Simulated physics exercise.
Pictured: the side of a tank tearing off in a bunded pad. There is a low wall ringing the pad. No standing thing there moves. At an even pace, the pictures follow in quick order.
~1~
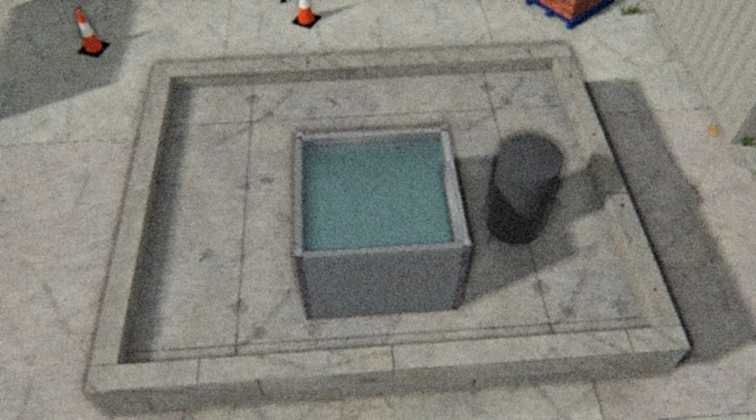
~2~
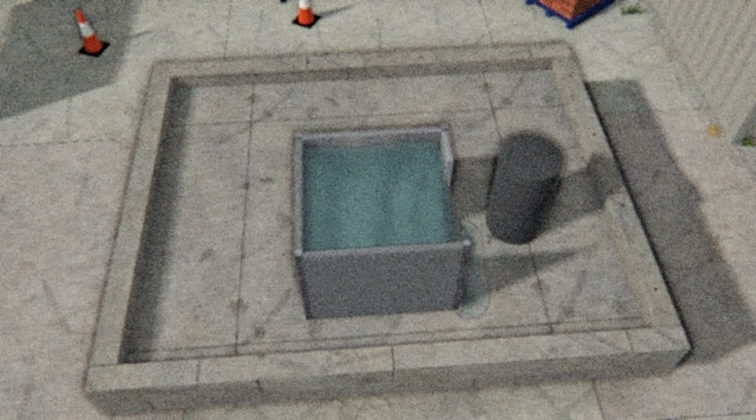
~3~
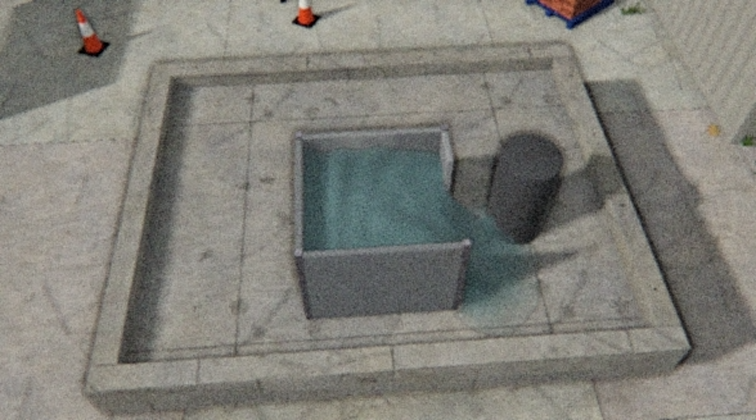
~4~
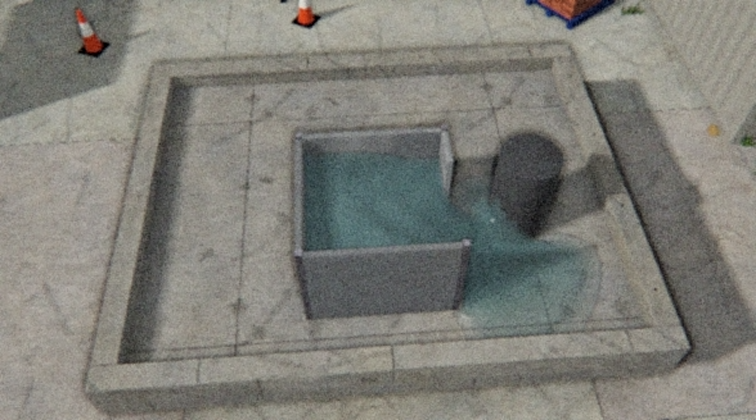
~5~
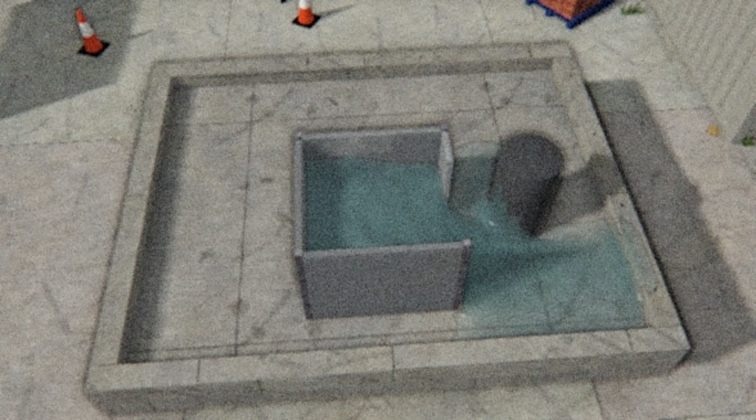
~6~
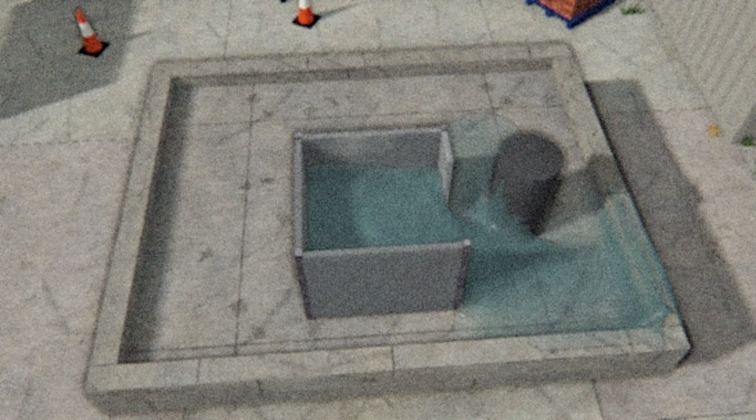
The clip opens on a still, square grey tank of blue-green water inside a low-walled pad, beside a dark cylinder. The tank's right side opens, and water pours out around the cylinder. It spreads rightward across the pad to the low wall as the level inside the tank drops.
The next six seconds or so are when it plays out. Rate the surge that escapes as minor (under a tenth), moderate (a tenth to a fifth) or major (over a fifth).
It is a major surge.
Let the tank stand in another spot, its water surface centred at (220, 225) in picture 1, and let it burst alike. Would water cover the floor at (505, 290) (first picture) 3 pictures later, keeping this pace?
Outcome at that point: Inundated.
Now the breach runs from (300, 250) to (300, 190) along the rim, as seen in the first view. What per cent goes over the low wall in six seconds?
My estimate is near 22 percent.
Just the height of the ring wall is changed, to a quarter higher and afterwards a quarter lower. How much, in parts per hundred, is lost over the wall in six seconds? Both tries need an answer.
The first case gives roughly 18 in a hundred and the second roughly 40 in a hundred.
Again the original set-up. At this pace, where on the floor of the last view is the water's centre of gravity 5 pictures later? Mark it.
I'd say near (470, 253).
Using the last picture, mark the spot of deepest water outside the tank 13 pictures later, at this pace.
My best guess is roughly (646, 336).
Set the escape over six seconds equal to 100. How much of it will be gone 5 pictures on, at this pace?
Log: Around 40 %, estimated.
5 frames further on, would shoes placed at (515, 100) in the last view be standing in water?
That spot: Soaked.
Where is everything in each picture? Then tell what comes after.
The first frame shows the tank at (377, 192) is whole and still.
In the second frame, water pours out at (448, 242) and has run to (465, 314).
In the third frame, water pours out at (448, 246) and has run to (528, 249).
In the fourth frame, water pours out at (447, 249) and has run to (592, 269).
In the fifth frame, the front is at a hidden place, out from the gap at (447, 250).
In the sixth frame, the front is at a hidden place, out from the gap at (447, 251).
A moment on, water covers 35 % of the floor; the low wall has let 4 % over.
Next, water covers 40 % of the floor; the low wall has let 11 % over.
Then, water covers 50 % of the floor; the low wall has let 26 % over.
Later, water covers 65 % of the floor; the low wall has let 28 % over.
In the end, water covers 80 % of the floor; the low wall has let 28 % over.
